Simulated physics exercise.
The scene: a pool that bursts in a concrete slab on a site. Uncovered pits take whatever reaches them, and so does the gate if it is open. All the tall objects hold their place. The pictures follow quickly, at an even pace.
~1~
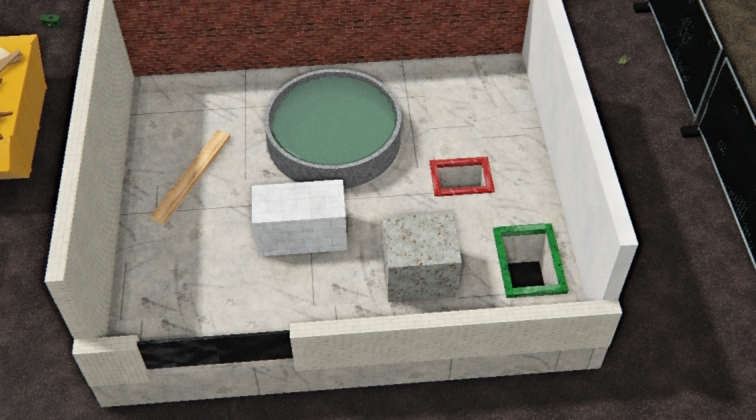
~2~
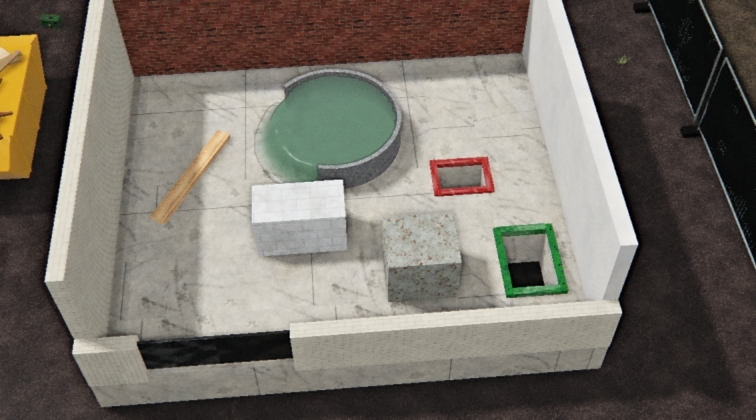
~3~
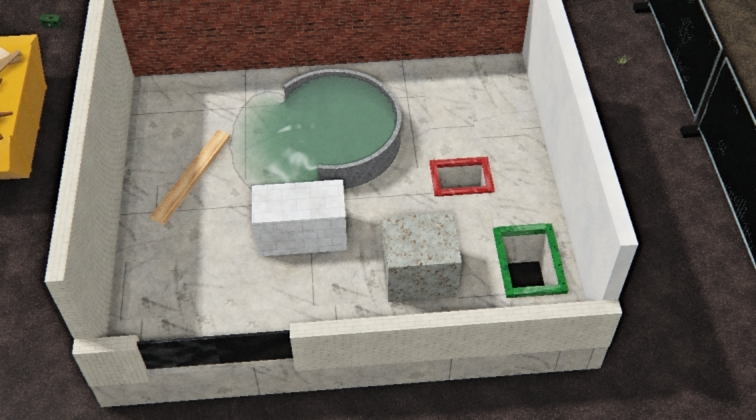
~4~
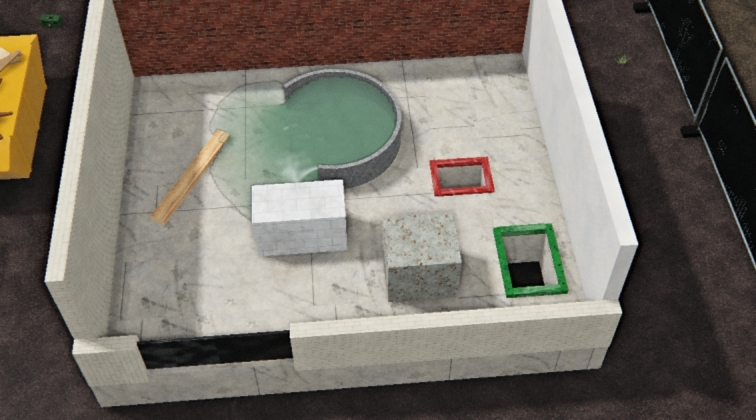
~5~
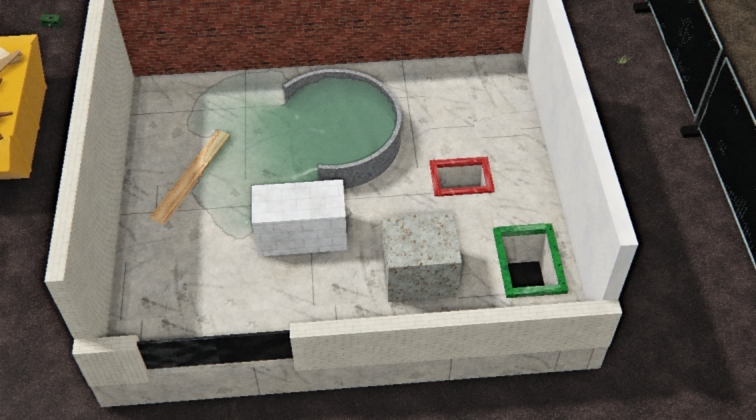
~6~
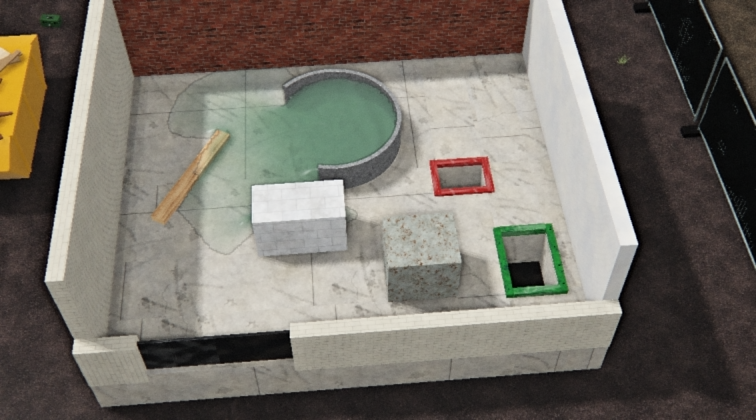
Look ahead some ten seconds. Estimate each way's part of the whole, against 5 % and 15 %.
The gate takes less than 5 %; the red pit takes less than 5 %; the green pit takes less than 5 %.
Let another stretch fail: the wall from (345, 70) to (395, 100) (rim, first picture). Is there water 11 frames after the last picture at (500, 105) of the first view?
Verdict: Covered.
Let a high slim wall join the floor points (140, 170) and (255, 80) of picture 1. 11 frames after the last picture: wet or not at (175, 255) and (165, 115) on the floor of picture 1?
In turn: Awash, no water.
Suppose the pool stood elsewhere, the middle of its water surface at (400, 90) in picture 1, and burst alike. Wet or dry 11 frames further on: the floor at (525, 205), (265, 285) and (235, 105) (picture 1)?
One after the other: Not flooded, clear, wet.
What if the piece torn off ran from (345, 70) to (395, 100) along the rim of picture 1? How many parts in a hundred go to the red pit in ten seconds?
Roughly, in per cent: Red 6.
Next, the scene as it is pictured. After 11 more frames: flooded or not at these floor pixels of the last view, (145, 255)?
There: Under water.
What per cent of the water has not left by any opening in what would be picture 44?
Some 100 per cent.
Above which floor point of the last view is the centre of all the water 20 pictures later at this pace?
Around (217, 193).
A moment on, water covers 30 % of the floor; the gate 0 %, the red pit 0 %, the green pit 0 %.
Next, water covers 40 % of the floor; the gate 0 %, the red pit 0 %, the green pit 0 %.
Then, water covers 45 % of the floor; the gate 0 %, the red pit 0 %, the green pit 0 %.
Later, water covers 70 % of the floor; the gate 0 %, the red pit 0 %, the green pit 0 %.
In the end, water covers 95 % of the floor; the gate 0 %, the red pit 0 %, the green pit 0 %.
